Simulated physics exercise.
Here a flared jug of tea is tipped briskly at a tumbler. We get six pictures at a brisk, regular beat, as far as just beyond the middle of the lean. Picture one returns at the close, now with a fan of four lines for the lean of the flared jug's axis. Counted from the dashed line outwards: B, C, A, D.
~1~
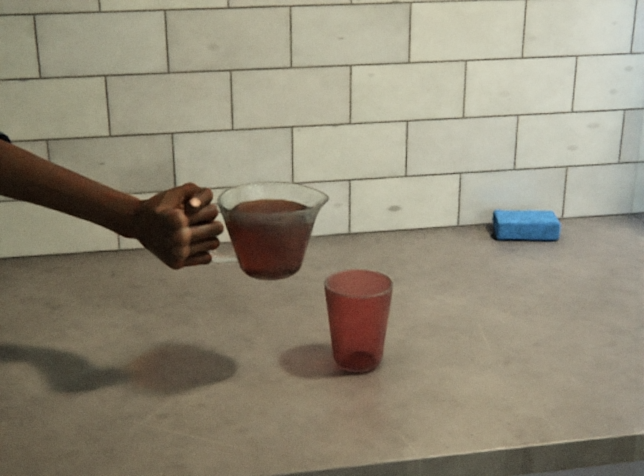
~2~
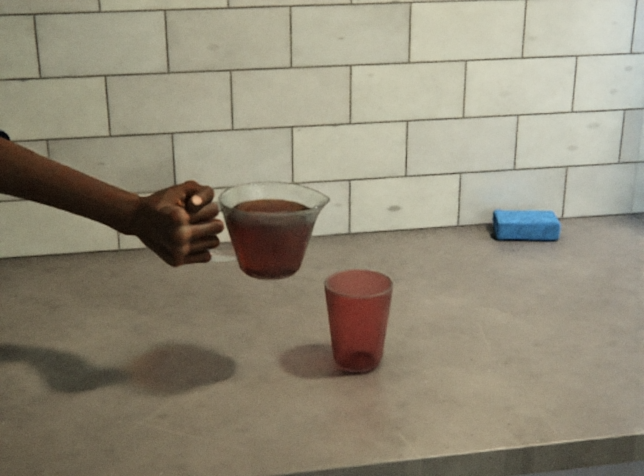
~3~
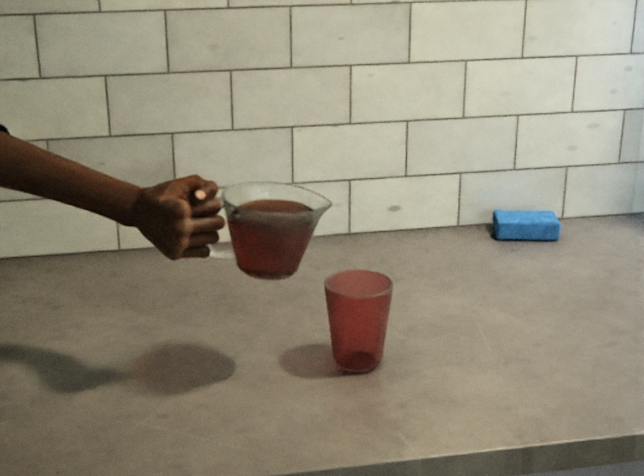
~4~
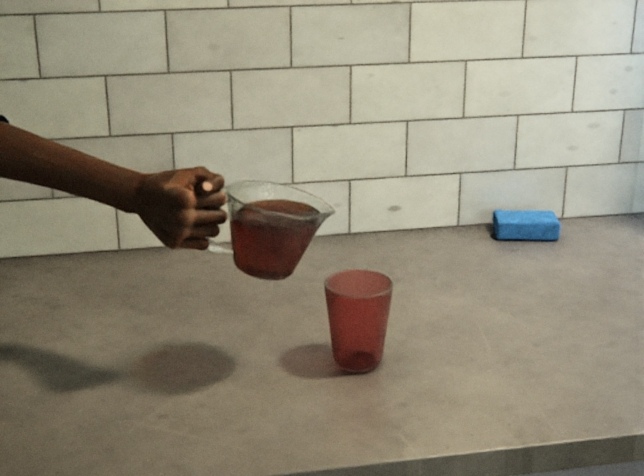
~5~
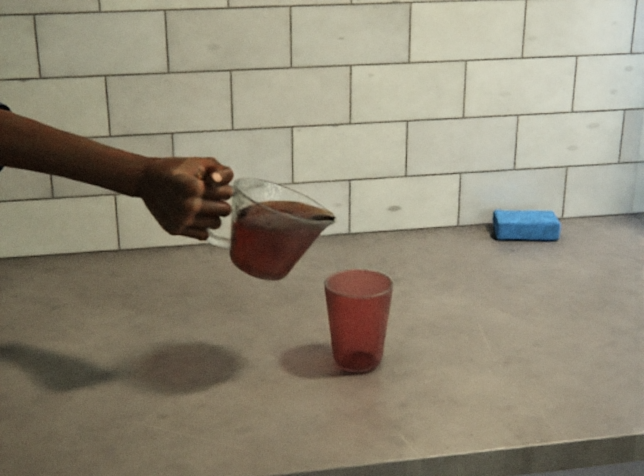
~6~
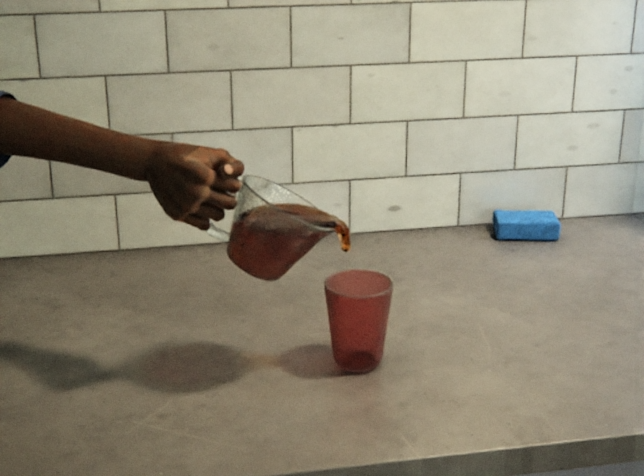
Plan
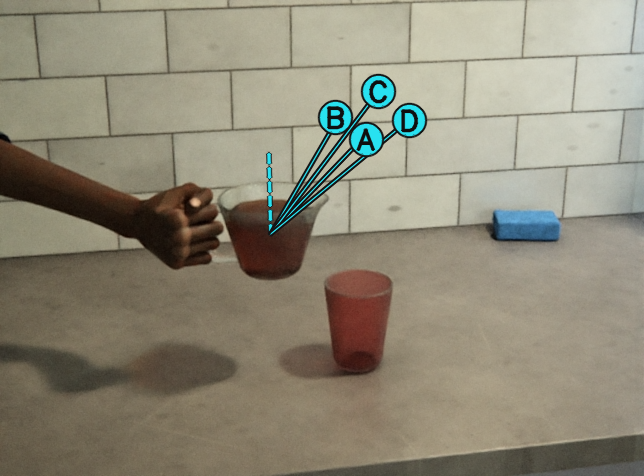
A hand tilting a clear glass jug of tea rightward above a red tumbler, the tea starting to run over the lip.
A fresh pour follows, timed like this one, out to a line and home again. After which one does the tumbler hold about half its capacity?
Go for A.
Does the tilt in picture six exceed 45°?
No, it does not.
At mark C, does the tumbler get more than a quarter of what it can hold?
Yes.
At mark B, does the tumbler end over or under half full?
Under half.
On the marked copy, A at (351, 149); B at (329, 133); C at (368, 104); D at (395, 130).
Choosing A, the tumbler ends with about 50 % of what it can hold.
Choosing B, the tumbler ends with about 21 % of what it can hold.
Choosing C, the tumbler ends with about 35 % of what it can hold.
Choosing D, the tumbler ends with about 65 % of what it can hold.
